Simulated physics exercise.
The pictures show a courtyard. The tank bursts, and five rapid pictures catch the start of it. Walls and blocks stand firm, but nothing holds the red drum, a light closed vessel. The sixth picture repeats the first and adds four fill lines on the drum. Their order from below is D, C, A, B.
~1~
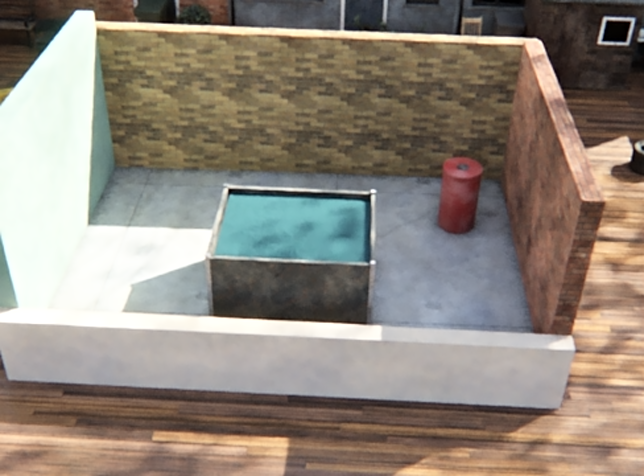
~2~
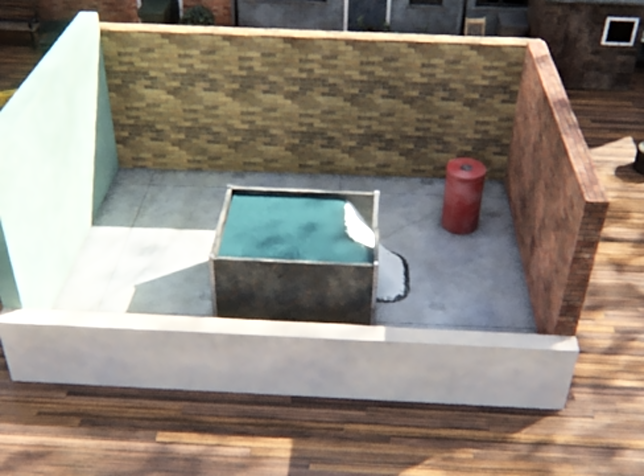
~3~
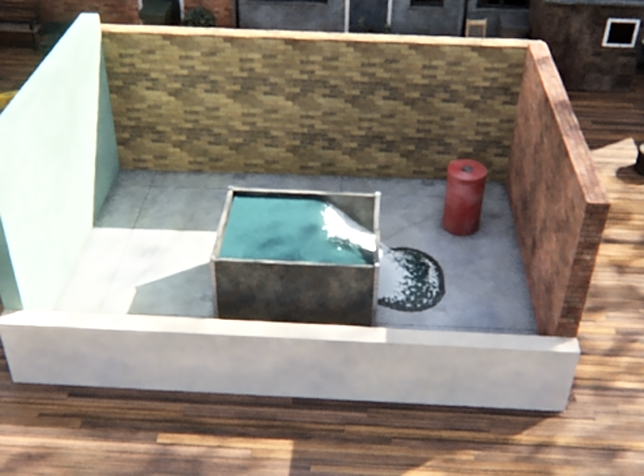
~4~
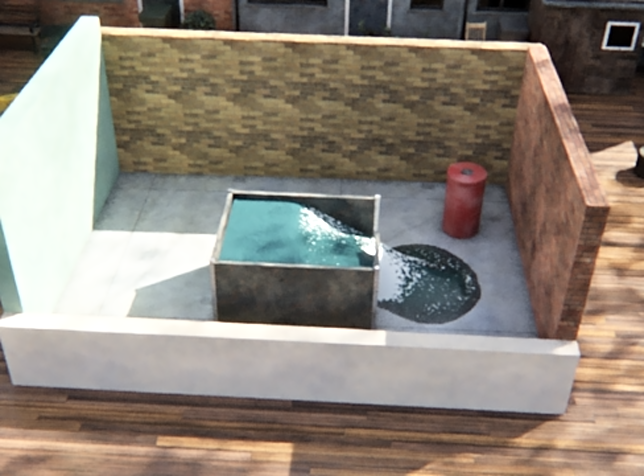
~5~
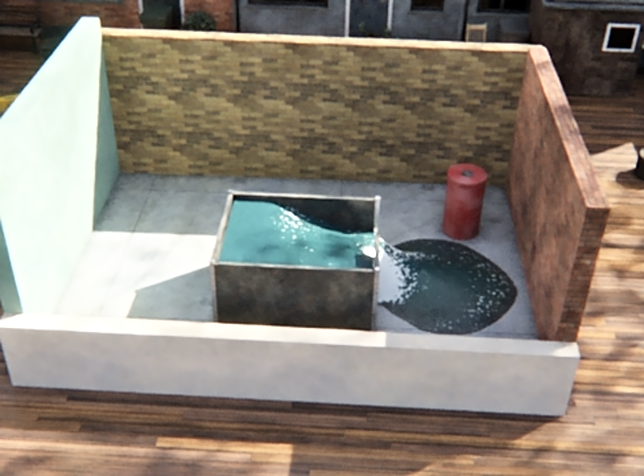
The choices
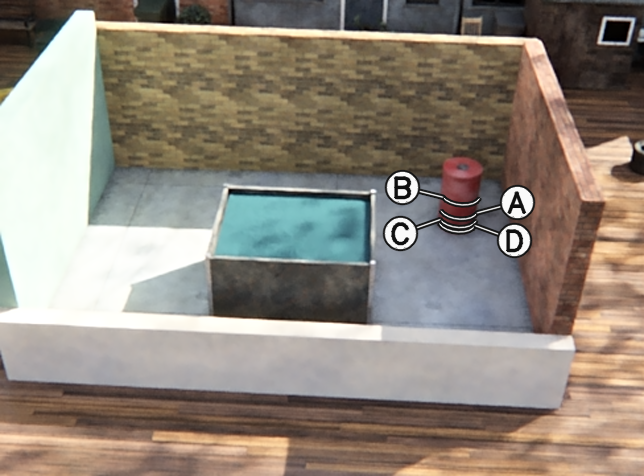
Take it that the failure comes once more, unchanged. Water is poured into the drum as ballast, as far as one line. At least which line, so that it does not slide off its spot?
The limit is B.
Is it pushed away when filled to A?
Yes, it does.
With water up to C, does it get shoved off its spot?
Yes, it does.
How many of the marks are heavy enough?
One.
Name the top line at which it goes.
It is A.
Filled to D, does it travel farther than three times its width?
Yes.
On the marked copy, A at (460, 219); B at (462, 204); C at (458, 227); D at (458, 231); from the bottom up D, C, A, B.
For line A, it is pushed about 3 times its own width away.
For line B, it does not move.
For line C, it is pushed about 7 times its own width away.
For line D, it is pushed about 8 times its own width away.
